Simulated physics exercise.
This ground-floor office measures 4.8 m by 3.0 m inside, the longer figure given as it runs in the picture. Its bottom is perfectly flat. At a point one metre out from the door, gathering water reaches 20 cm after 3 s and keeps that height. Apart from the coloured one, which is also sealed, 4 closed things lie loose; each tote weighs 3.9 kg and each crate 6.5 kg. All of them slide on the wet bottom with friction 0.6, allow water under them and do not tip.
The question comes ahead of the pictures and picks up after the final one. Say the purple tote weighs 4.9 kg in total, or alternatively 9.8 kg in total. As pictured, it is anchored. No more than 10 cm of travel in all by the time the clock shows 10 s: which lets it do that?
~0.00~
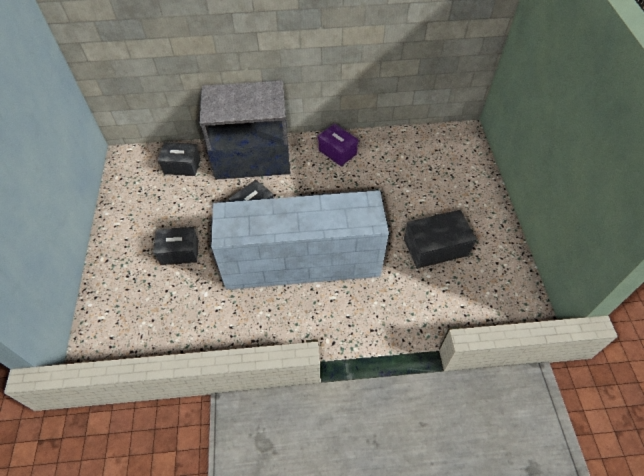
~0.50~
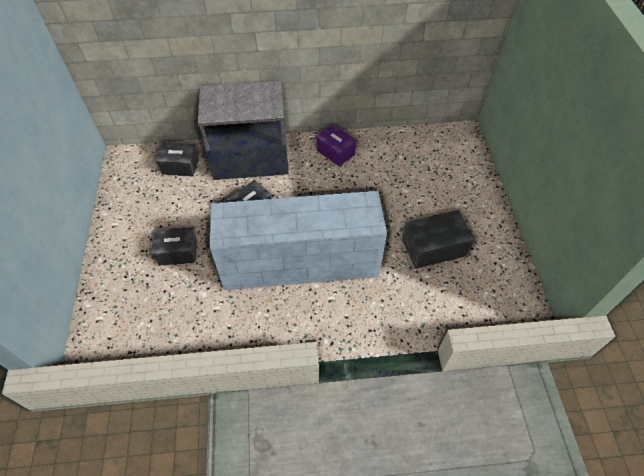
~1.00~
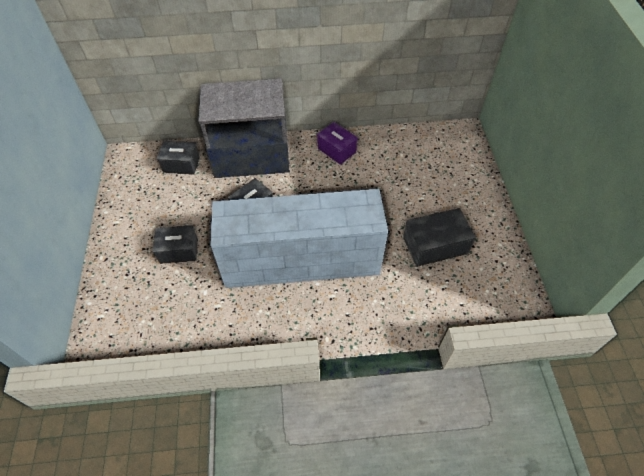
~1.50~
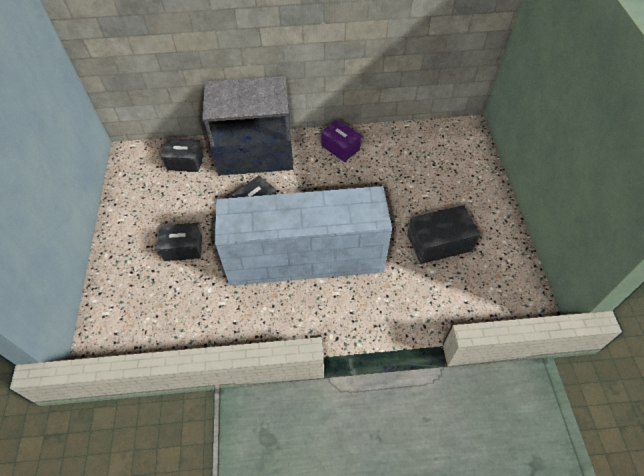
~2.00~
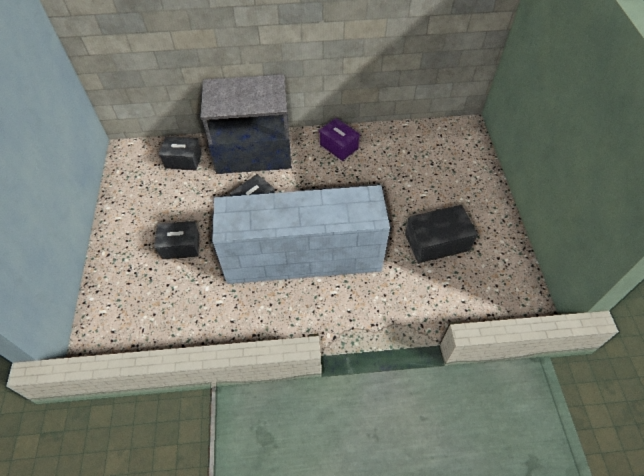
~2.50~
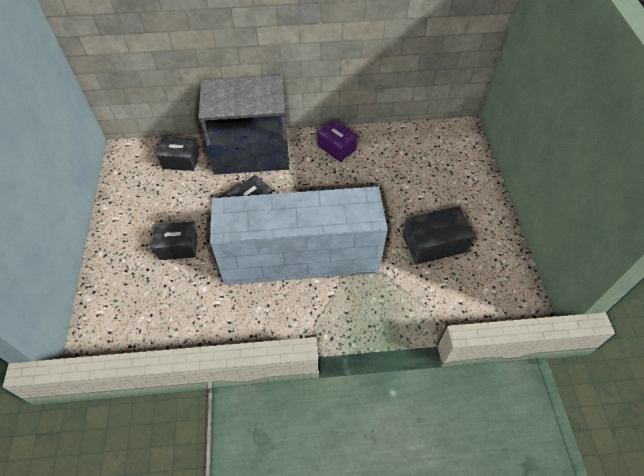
The one that works is none of the two.
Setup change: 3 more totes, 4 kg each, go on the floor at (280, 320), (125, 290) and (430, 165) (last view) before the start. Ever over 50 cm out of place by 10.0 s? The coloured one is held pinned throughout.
Below the mark, above the mark, above the mark.
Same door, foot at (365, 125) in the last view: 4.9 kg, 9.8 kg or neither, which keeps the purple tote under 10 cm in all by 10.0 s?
Okay, so both masses fail.
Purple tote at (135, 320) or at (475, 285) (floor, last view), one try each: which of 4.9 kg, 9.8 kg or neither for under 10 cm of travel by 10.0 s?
One by one: Neither mass suffices; neither mass suffices.
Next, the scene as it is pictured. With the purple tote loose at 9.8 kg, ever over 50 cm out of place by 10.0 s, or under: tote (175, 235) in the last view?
Result: Limit not reached.
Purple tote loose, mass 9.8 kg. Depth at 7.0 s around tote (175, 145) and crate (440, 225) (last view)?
Around 2 cm and 8 cm.
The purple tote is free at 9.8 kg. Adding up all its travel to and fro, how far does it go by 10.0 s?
It covers some 100 cm altogether.
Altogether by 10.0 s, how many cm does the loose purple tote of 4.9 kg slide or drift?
Total path: Approx. 200 cm.
After 3.5 s the purple tote would be 0 cm from its start with 4.9 kg and 0 cm from its start with 9.8 kg; 0 cm of water round it then.
After 4.5 s the purple tote would be 0 cm from its start with 4.9 kg and 0 cm from its start with 9.8 kg; 1 cm of water round it then.
After 7.0 s the purple tote would be 20 cm from its start with 4.9 kg and 3 cm from its start with 9.8 kg; 5 cm of water round it then.
After 10.0 s the purple tote would be 176 cm from its start with 4.9 kg and 98 cm from its start with 9.8 kg; 8 cm of water round it then.
